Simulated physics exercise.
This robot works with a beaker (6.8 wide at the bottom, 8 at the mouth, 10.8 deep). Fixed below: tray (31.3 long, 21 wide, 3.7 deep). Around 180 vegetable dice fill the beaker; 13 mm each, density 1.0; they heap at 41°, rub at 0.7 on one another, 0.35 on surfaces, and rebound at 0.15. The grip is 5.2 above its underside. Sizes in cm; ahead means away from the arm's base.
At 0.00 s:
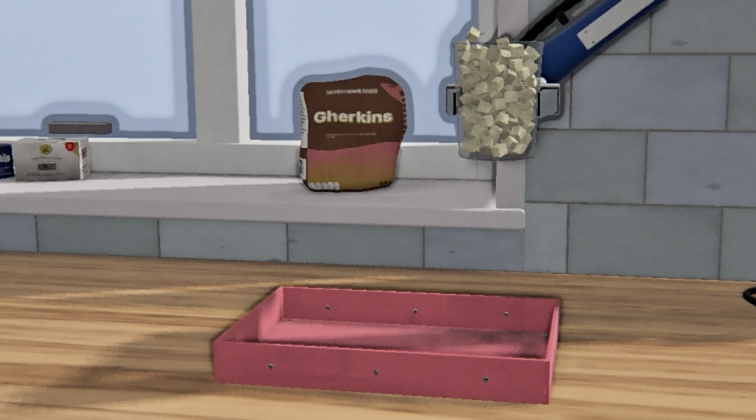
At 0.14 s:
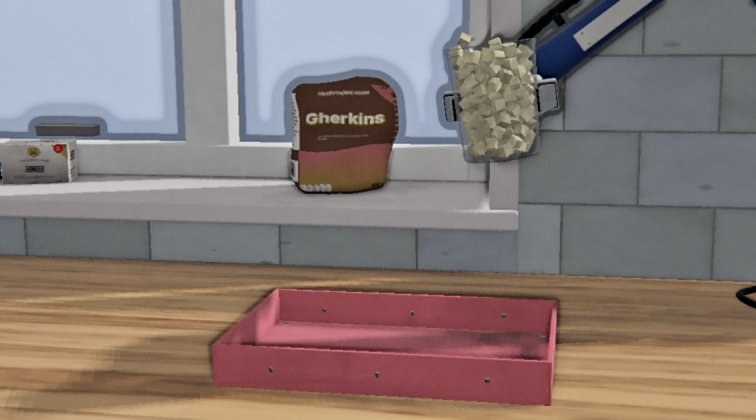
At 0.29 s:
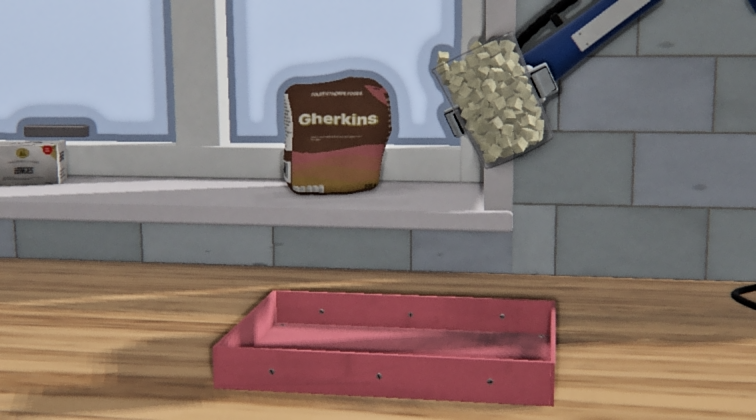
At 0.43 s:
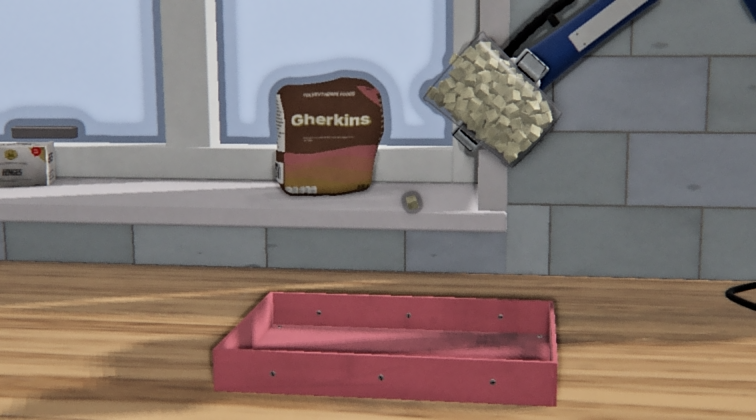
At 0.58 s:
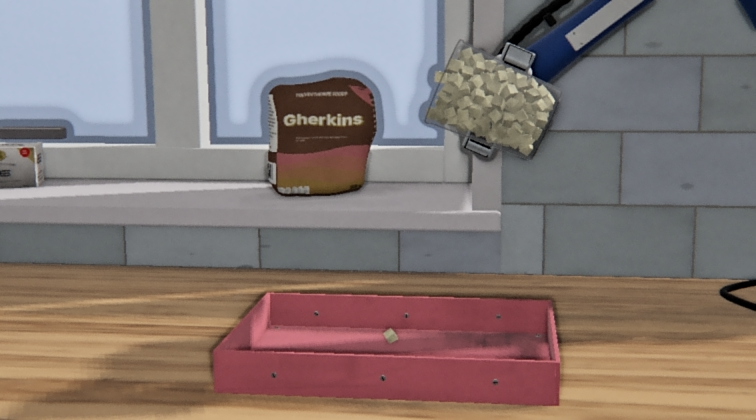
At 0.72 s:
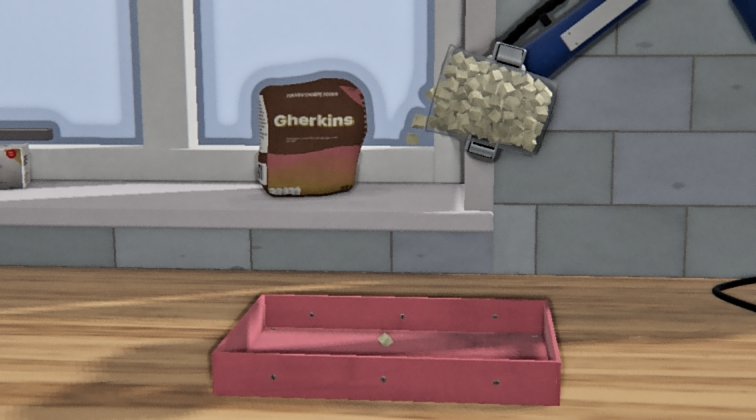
The clip shows a blue robot arm tilting a clear container heaped with pale cubes leftward above a pink tray on a wooden counter; one cube drops into the tray, and the container tilts further as another leaves its mouth.
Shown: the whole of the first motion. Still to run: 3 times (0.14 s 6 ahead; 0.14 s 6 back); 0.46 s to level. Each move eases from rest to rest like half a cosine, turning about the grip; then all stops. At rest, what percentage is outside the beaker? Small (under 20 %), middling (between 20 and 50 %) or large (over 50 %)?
Outside the beaker the share is large, over 50 %.
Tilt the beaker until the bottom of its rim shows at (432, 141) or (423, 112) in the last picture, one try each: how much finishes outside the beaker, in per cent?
About 95 and 45 per cent.
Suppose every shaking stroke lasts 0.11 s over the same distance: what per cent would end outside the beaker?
In that case some 90 per cent.
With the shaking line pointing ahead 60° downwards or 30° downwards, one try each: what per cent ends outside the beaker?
About 15 and 35 per cent.
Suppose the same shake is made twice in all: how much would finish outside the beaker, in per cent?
It would be near 65 per cent.
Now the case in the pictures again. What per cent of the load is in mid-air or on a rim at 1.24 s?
About 6 per cent.
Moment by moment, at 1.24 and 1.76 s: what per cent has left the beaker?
About 50, 70.
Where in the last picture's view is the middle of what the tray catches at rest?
At about (348, 351).
By 1.24 s, tilted 74° forward, highest piece 28 above the table; 89 in the beaker, 82 in the tray, 2 on the table or floor, 12 in flight or on a rim.
By 1.76 s, tilted 45° forward, highest piece 28 above the table; 131 in the tray, 51 in the beaker, 2 on the table or floor, 1 in flight or on a rim.
By 2.22 s, level, highest piece 26 above the table; 132 in the tray, 51 in the beaker, 2 on the table or floor.
By 3.27 s, level, highest piece 26 above the table; 132 in the tray, 51 in the beaker, 2 on the table or floor.
Final count, 132 in the tray, 51 in the beaker, 2 on the table or floor. That is 72 % outside the beaker.
